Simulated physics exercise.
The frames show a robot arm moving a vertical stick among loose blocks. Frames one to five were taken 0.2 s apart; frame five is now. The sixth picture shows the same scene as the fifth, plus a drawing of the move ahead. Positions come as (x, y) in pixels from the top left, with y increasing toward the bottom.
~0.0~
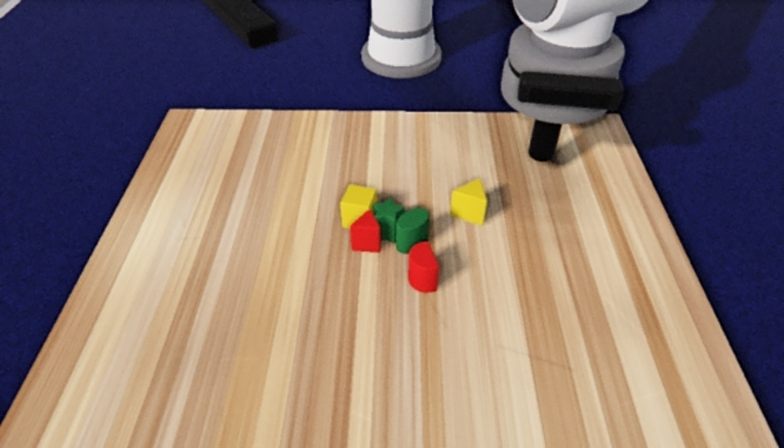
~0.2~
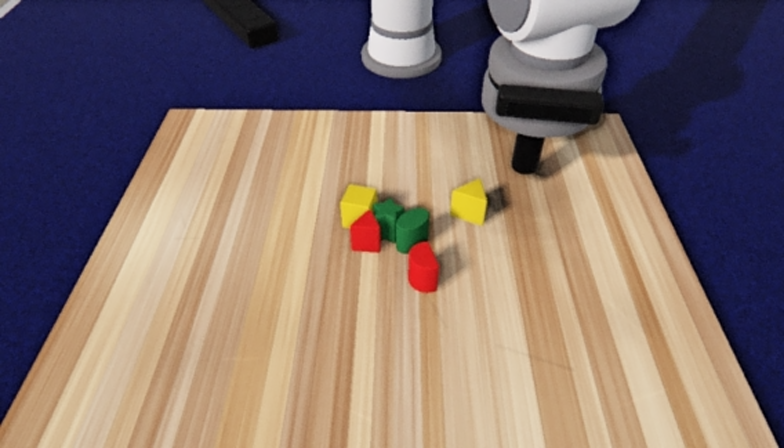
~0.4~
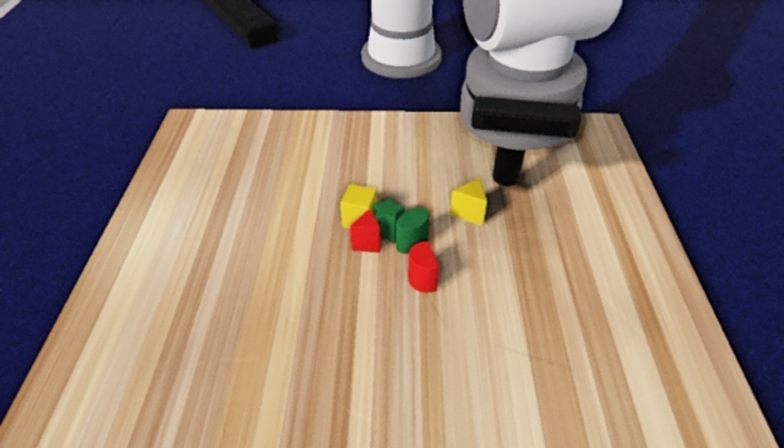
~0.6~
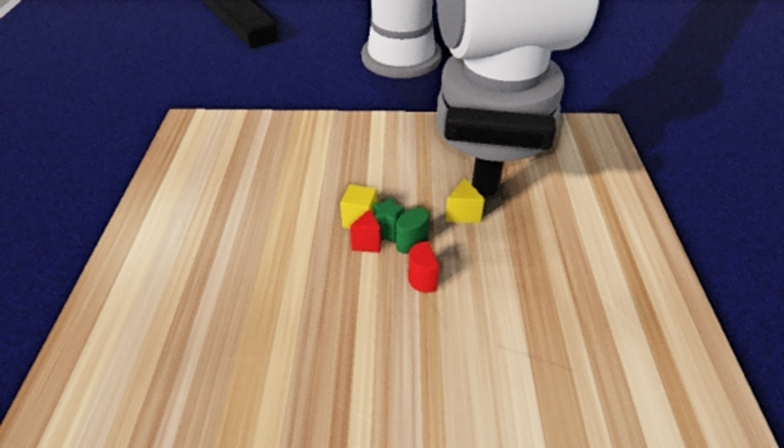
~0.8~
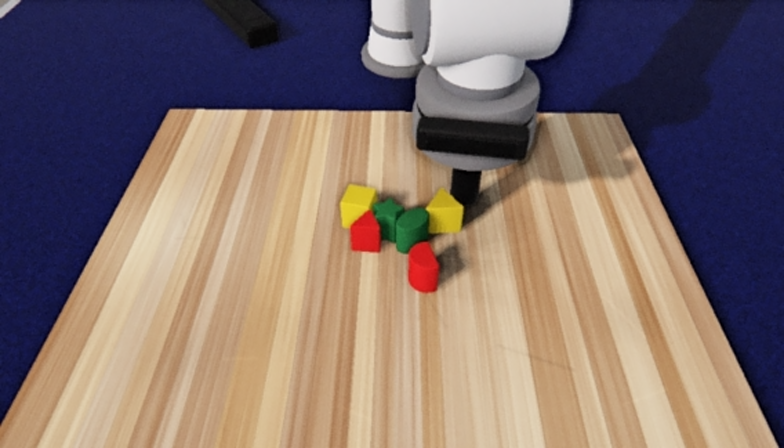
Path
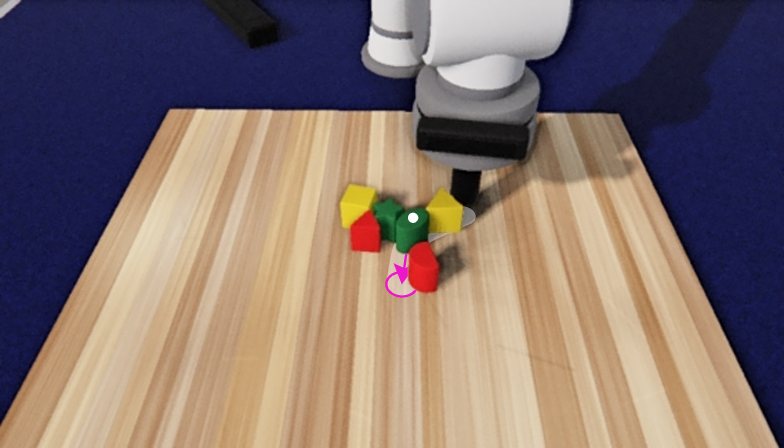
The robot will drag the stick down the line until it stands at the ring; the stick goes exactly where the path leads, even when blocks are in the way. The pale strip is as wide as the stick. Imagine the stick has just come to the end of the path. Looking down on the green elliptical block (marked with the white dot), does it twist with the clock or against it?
Direction: Anticlockwise.
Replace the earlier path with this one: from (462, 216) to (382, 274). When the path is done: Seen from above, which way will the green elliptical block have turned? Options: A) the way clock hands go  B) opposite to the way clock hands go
The correct letter is B.
The line goes from (462, 216) by way of (429, 230) and (407, 252) to (402, 284); the dot is on the green elliptical block.
What follows on the original path. One third of the way, stick (430, 212); red triangle (356, 221), turned 15° anticlockwise; green star block (377, 211), turned 50° clockwise; green elliptical block (393, 237), turned 45° anticlockwise; yellow triangle (408, 214).
Two thirds of the way, stick (407, 234); red triangle (339, 222), turned 15° anticlockwise; green star block (365, 215), turned 100° clockwise; green elliptical block (380, 251), turned 105° anticlockwise; yellow triangle (380, 230), turned 25° clockwise.
At the end, stick (402, 266); red triangle (338, 222), turned 15° anticlockwise; green star block (365, 215), turned 100° clockwise; green elliptical block (372, 261), turned 70° anticlockwise; red half-round block (432, 275), turned 40° anticlockwise; yellow triangle (378, 232), turned 40° clockwise.
